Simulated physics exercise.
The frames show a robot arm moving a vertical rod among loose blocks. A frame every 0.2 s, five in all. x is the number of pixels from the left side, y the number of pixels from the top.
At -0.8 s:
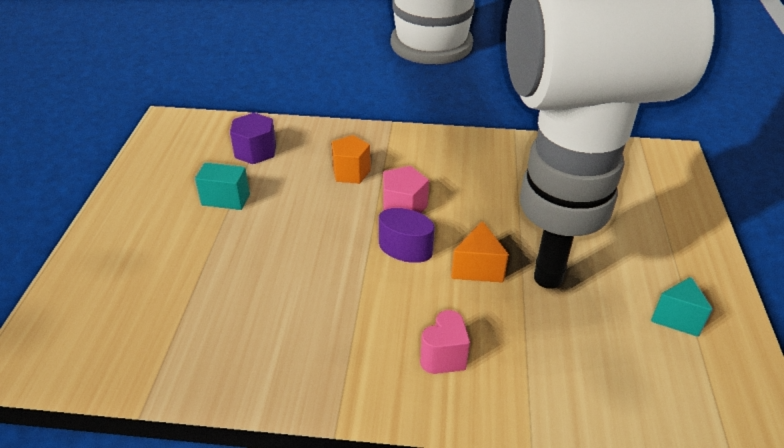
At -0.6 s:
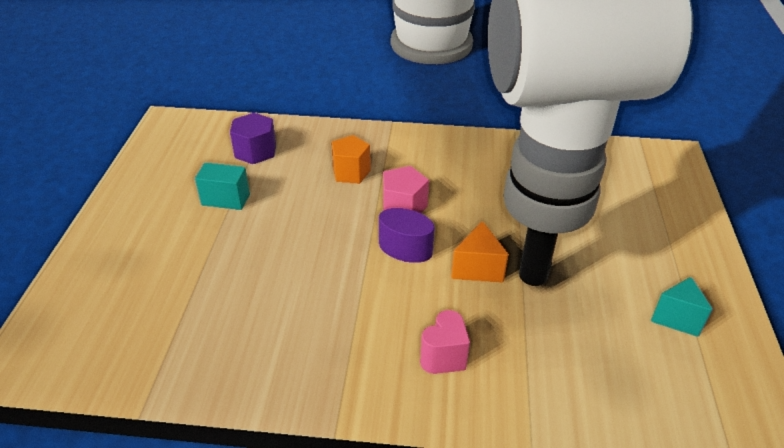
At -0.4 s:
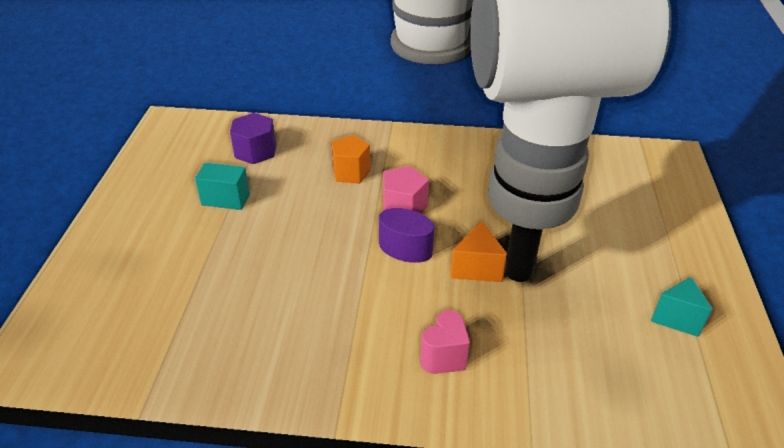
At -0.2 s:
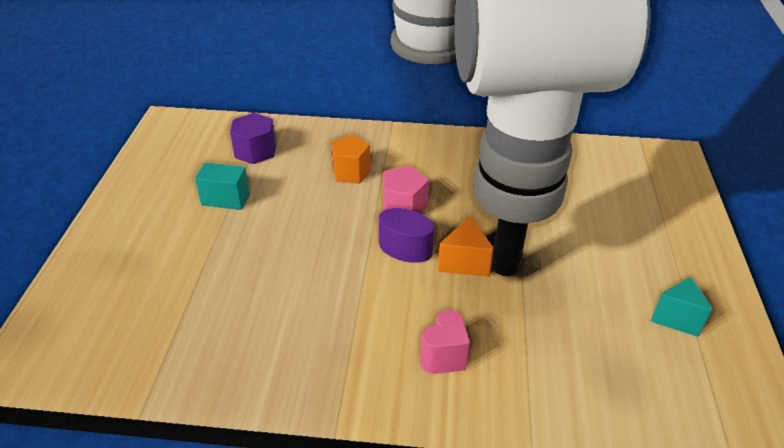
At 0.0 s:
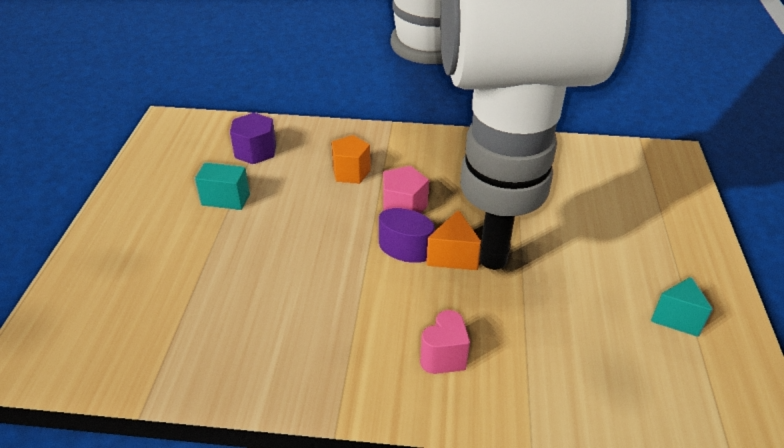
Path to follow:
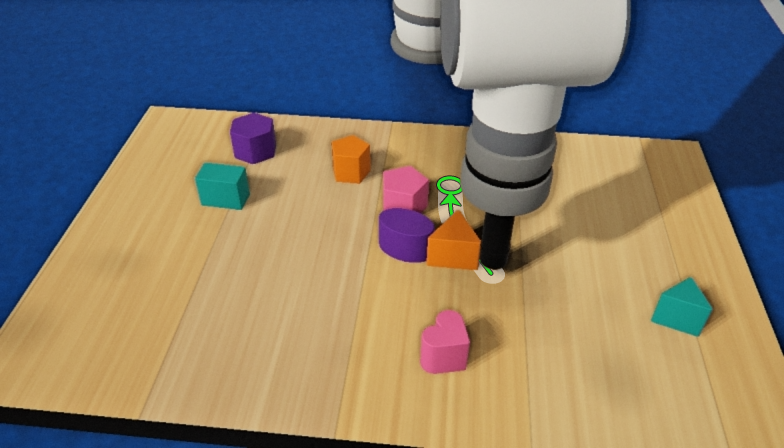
A robot arm moved its black rod left across a wooden board scattered with colorful blocks, reached the orange triangle, and pushed it a short way left, up close to the purple oval block.
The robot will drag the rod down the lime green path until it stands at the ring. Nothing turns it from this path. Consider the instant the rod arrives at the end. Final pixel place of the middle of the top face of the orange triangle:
The middle of its top is at (431, 212).
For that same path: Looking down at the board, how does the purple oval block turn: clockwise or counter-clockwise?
It goes clockwise.
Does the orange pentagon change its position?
The answer is no.
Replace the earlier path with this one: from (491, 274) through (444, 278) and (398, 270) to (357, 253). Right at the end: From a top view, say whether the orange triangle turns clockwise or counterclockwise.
From above, the turn goes clockwise.
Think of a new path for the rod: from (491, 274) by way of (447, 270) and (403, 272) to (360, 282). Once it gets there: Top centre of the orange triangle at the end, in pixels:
I think it will end close to (369, 226).
Path on the board, from (491, 274) by way of (457, 228) to (451, 185).
The first path, step by step. One third of the way, rod at (469, 230); purple oval block at (392, 221), turned 20° clockwise; orange triangle at (432, 221), turned 65° anticlockwise.
Two thirds of the way, rod at (452, 200); purple oval block at (389, 222), turned 20° clockwise; orange triangle at (431, 212), turned 100° anticlockwise.
At the end, rod at (452, 173); orange pentagon in place; pink pentagon in place; purple oval block at (389, 222), turned 20° clockwise; orange triangle at (431, 212), turned 100° anticlockwise.
